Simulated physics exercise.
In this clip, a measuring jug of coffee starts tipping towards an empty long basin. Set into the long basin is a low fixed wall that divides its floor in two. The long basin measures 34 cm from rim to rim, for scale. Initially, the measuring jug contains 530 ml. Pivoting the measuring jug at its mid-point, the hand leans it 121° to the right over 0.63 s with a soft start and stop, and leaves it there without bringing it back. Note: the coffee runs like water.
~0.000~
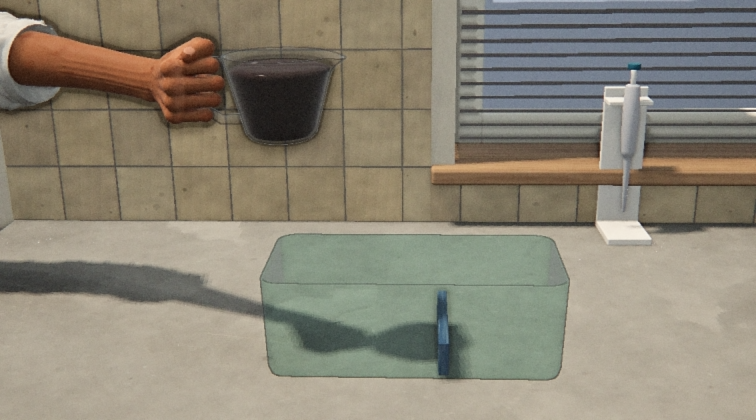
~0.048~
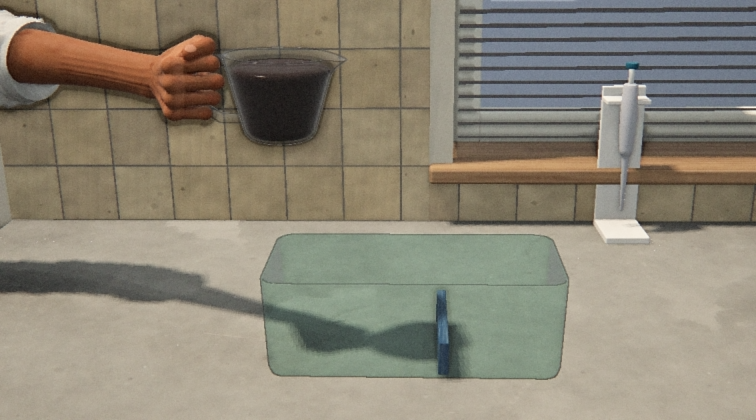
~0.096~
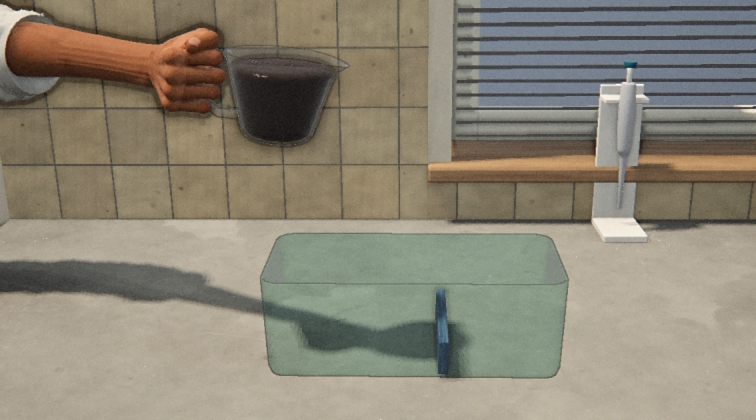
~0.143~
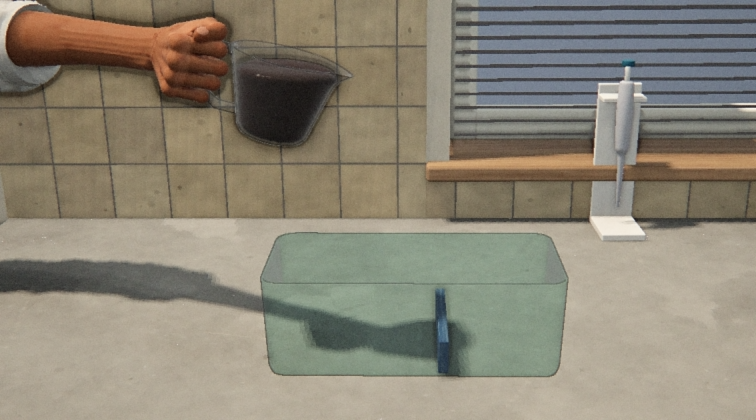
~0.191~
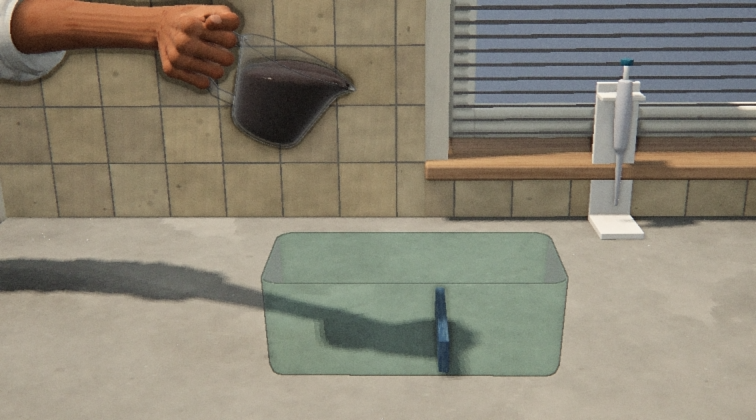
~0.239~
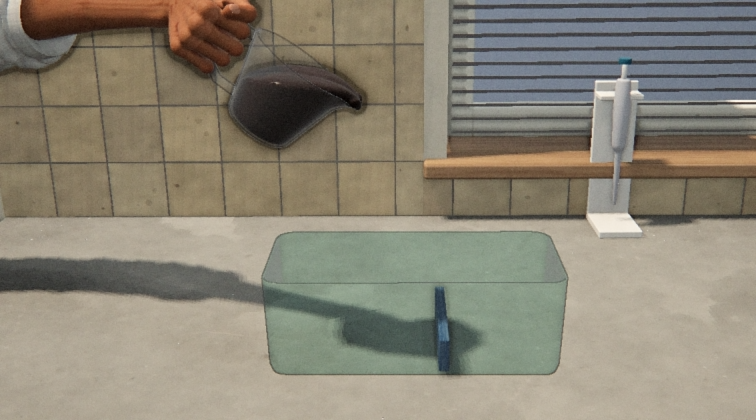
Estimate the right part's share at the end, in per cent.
Roughly 8 per cent is in the right part.
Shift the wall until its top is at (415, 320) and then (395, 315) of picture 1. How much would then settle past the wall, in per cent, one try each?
Respectively close to 25 and 45 %.
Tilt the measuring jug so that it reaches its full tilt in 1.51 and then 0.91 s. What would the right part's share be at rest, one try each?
Some 5 and 5 per cent, in that order.
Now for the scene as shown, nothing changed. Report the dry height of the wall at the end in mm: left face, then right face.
For the left, around 26 mm; for the right, around 40 mm.
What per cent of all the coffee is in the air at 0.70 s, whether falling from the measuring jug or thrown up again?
I'd put it at about 10 per cent of the liquid.
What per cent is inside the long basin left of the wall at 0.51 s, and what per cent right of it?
About 40 left, 0 right.
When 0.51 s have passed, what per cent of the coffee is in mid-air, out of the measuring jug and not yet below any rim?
I'd put it at about 42 percent.
Then, 0.51 s in, the tilt is 110° and 18 per cent is still to pour, 39 is left of the wall and 0 right of it.
Then, 0.70 s in, the tilt is 121° and 0 per cent is still to pour, 88 is left of the wall and 3 right of it.
Then, 0.91 s in, the tilt is 121° and 0 per cent is still to pour, 87 is left of the wall and 7 right of it.
Then, 1.13 s in, the tilt is 121° and 0 per cent is still to pour, 87 is left of the wall and 8 right of it.
Finally, 87 per cent lies left of the wall, 8 right of it and 5 outside.
